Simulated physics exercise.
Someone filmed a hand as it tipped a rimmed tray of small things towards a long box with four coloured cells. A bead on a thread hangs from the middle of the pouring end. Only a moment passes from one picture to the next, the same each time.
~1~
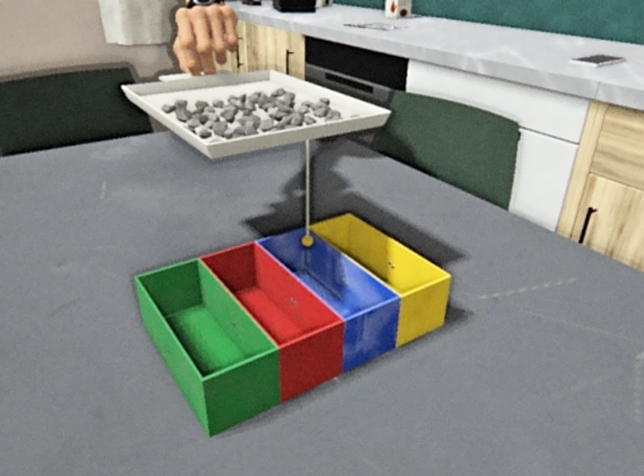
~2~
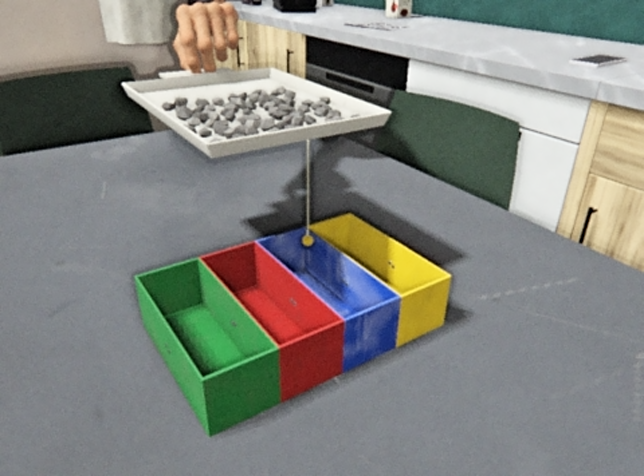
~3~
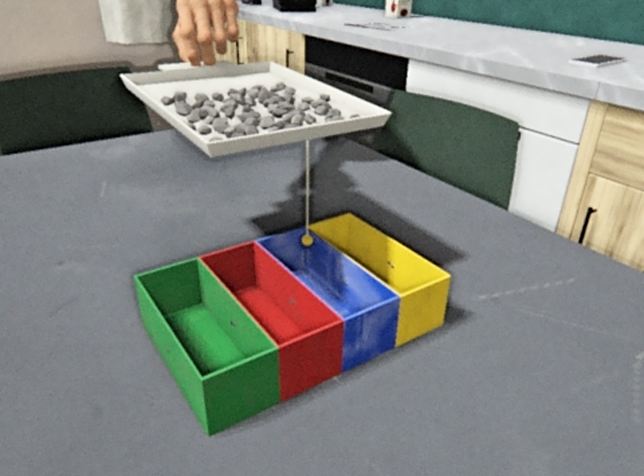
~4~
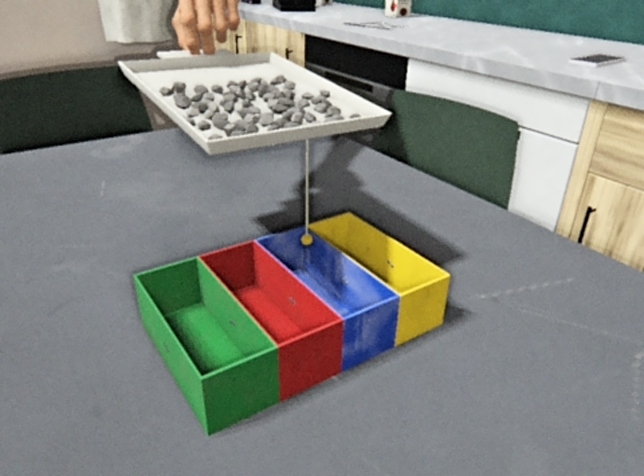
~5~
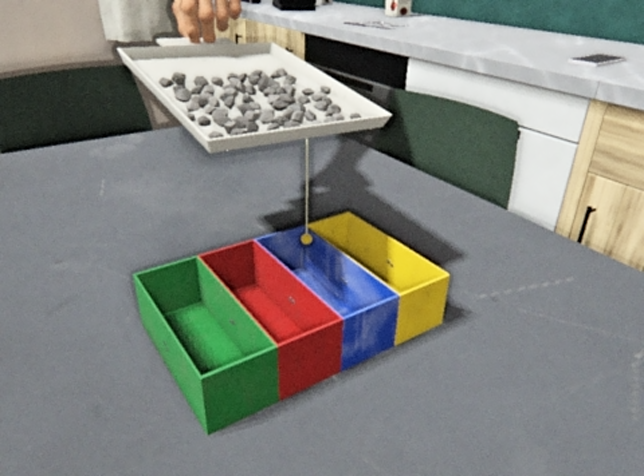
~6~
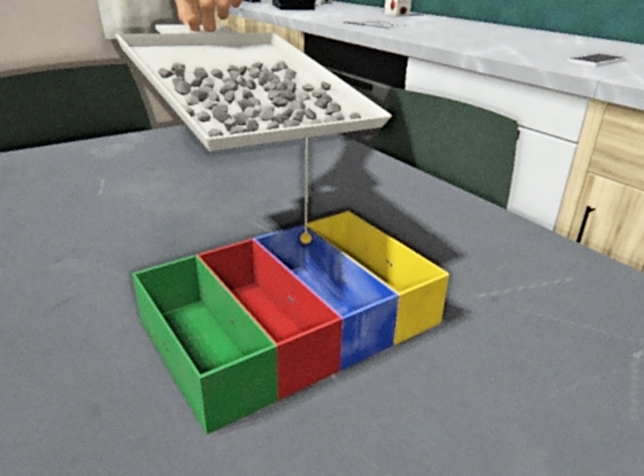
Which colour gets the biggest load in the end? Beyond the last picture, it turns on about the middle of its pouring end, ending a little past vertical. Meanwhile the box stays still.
The yellow cell gets the biggest load.
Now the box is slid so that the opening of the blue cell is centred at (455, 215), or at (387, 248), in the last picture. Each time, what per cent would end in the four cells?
You'd get about 50 per cent first and about 100 per cent second.
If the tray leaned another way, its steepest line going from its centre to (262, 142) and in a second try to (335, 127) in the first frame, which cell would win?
That red cell, then the cell in yellow.
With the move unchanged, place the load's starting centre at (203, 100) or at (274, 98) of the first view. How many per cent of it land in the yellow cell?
Around 40 percent the first time and around 50 percent the second time.
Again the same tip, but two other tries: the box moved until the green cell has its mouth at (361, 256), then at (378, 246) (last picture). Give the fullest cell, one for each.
First try: The cell in green. Second try: The green cell.
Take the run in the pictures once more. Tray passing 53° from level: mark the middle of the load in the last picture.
(311, 100).
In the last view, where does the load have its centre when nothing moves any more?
Roughly at (369, 303).
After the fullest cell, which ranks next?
That's blue.
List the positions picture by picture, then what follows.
The first frame shows corners of the pouring end at (210, 142) and (384, 111), level; middle of the load at (248, 115), bits of gravel; bead on its thread at (308, 241); green cell at (243, 387); red cell at (312, 356); blue cell at (372, 329); yellow cell at (423, 306).
The second frame shows corners of the pouring end at (211, 141) and (384, 111), level; middle of the load at (249, 113).
The third frame shows corners of the pouring end at (210, 140) and (384, 112), tipped barely, lowest at the right corner; middle of the load at (248, 110).
The fourth frame shows corners of the pouring end at (210, 139) and (384, 112), tipped a little, lowest at the right corner; middle of the load at (248, 105).
The fifth frame shows corners of the pouring end at (211, 137) and (385, 113), tipped a little, lowest at the right corner; middle of the load at (248, 100).
The sixth frame shows corners of the pouring end at (211, 135) and (385, 114), tipped a little, lowest at the right corner; middle of the load at (248, 95); green cell at (241, 384); red cell at (310, 353); blue cell at (369, 327); yellow cell at (421, 304).
Soon, tray tipped steeply; all on the tray.
A while on, tray tipped right over; about a third on the tray; about a quarter in the yellow cell; a small part in the blue cell; about a third falling or outside the box.
Towards the end, tray tipped past a quarter turn; about half in the yellow cell; about a third in the blue cell; a small part in the red cell; a small part falling or outside the box.
Finally, tray tipped past a quarter turn; about half in the yellow cell; about a third in the blue cell; a small part in the red cell; none in the green cell; a small part outside the box.
